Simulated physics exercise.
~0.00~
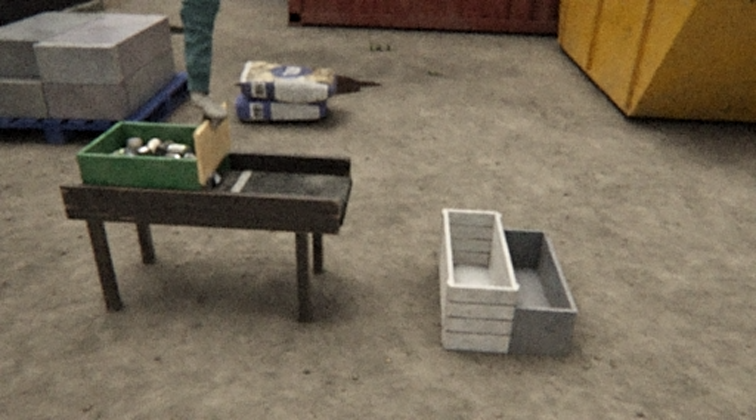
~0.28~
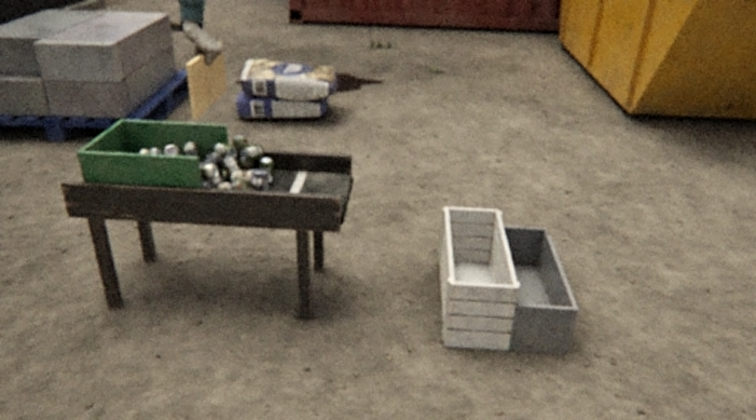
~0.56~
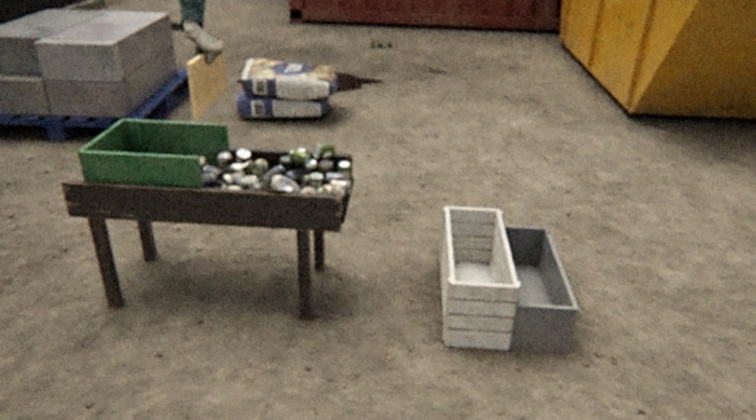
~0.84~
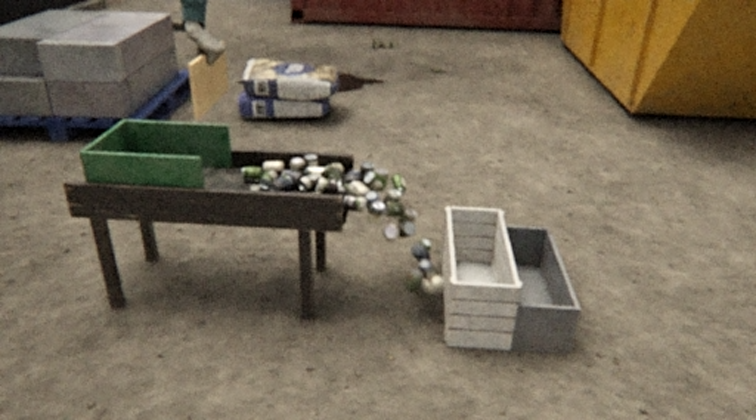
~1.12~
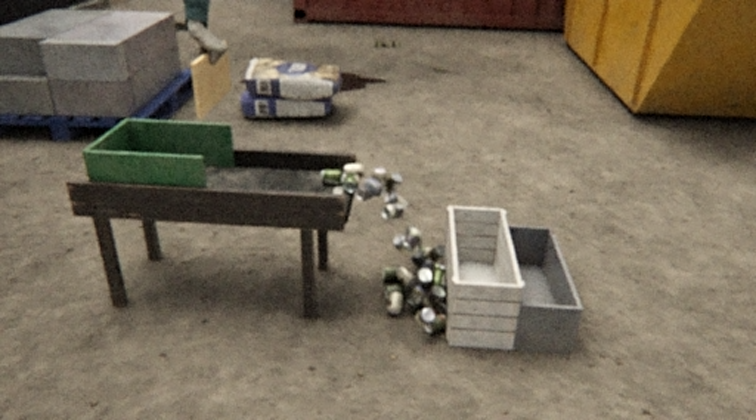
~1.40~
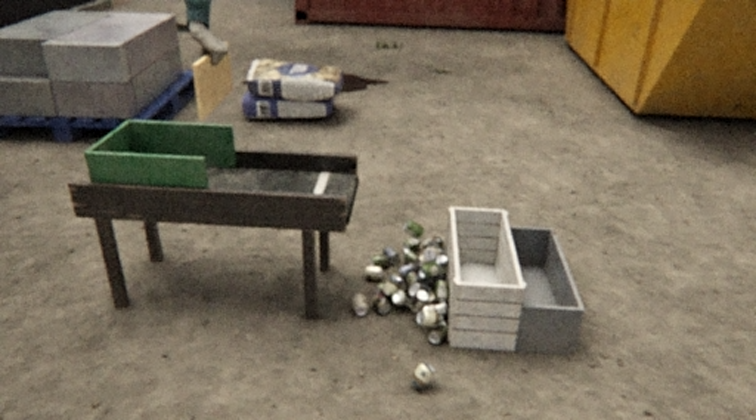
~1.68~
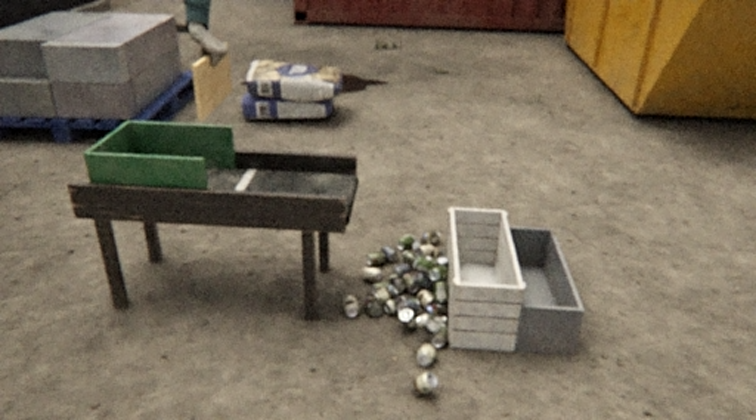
In an outdoor yard with grey blocks on a blue pallet, stacked sacks and a yellow container behind, a slightly swaying camera looks down on a dark conveyor table. A green pen full of small cans sits at its left end, closed by a pale wooden gate, while a long white box and a grey box stand on the ground to the right. The gate lifts, and the cans ride rightward along the belt. They spill off the end and tumble down short of the white box. The pen and belt empty, leaving the cans heaped and scattered on the ground beside the white box.
